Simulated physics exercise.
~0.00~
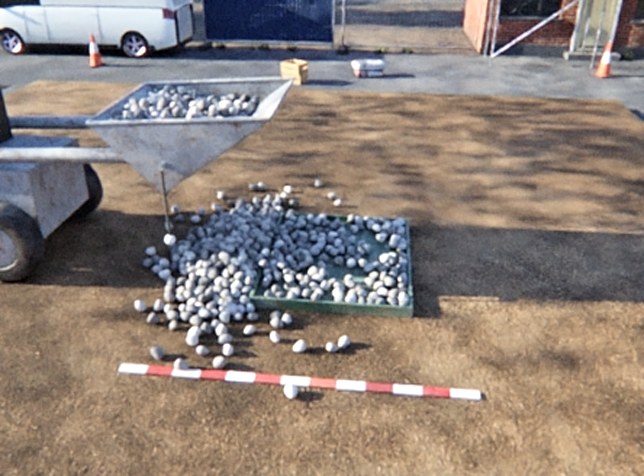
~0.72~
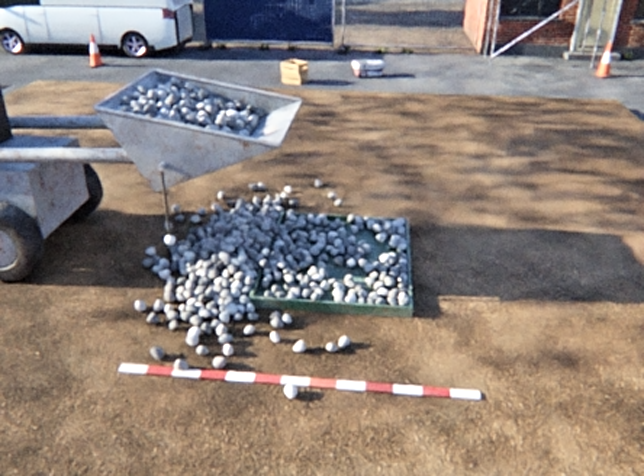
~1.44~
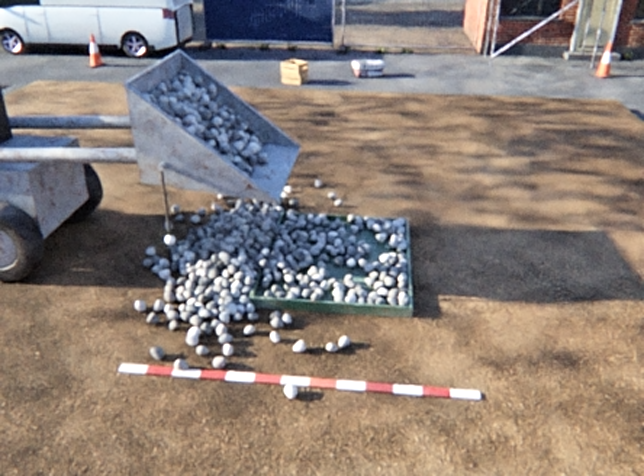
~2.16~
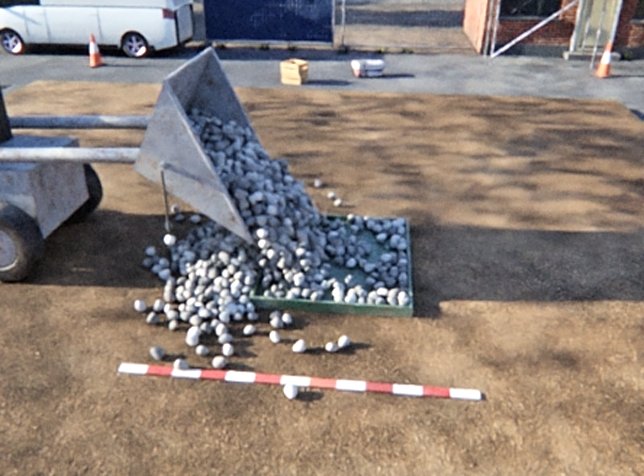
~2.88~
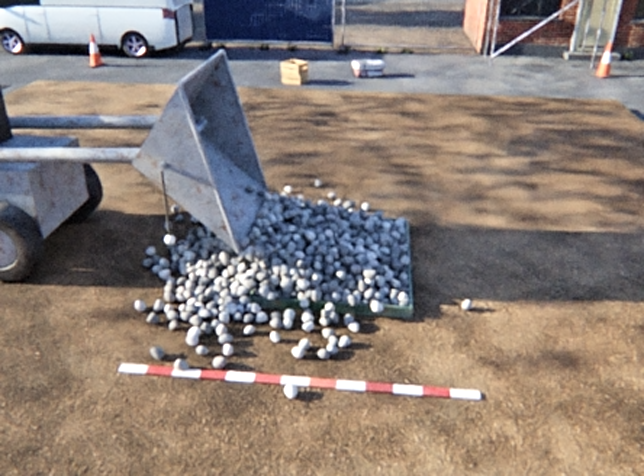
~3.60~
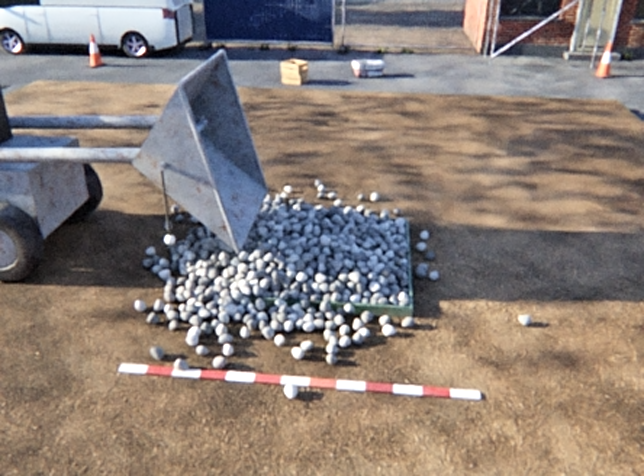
To begin with, a metal bucket full of round grey stones is held out from a machine on the left, above a shallow green bin and an earlier heap lying partly in it and partly on the ground. The bucket tips forward, slowly and then more steeply, and its stones slide toward the lower lip. They pour down over the heap and into the bin. The bucket empties and stays steeply tilted, while a few stones roll out to the right. Finally, the bin is heaped with stones, with many still spread before it and one lying well off to the right.
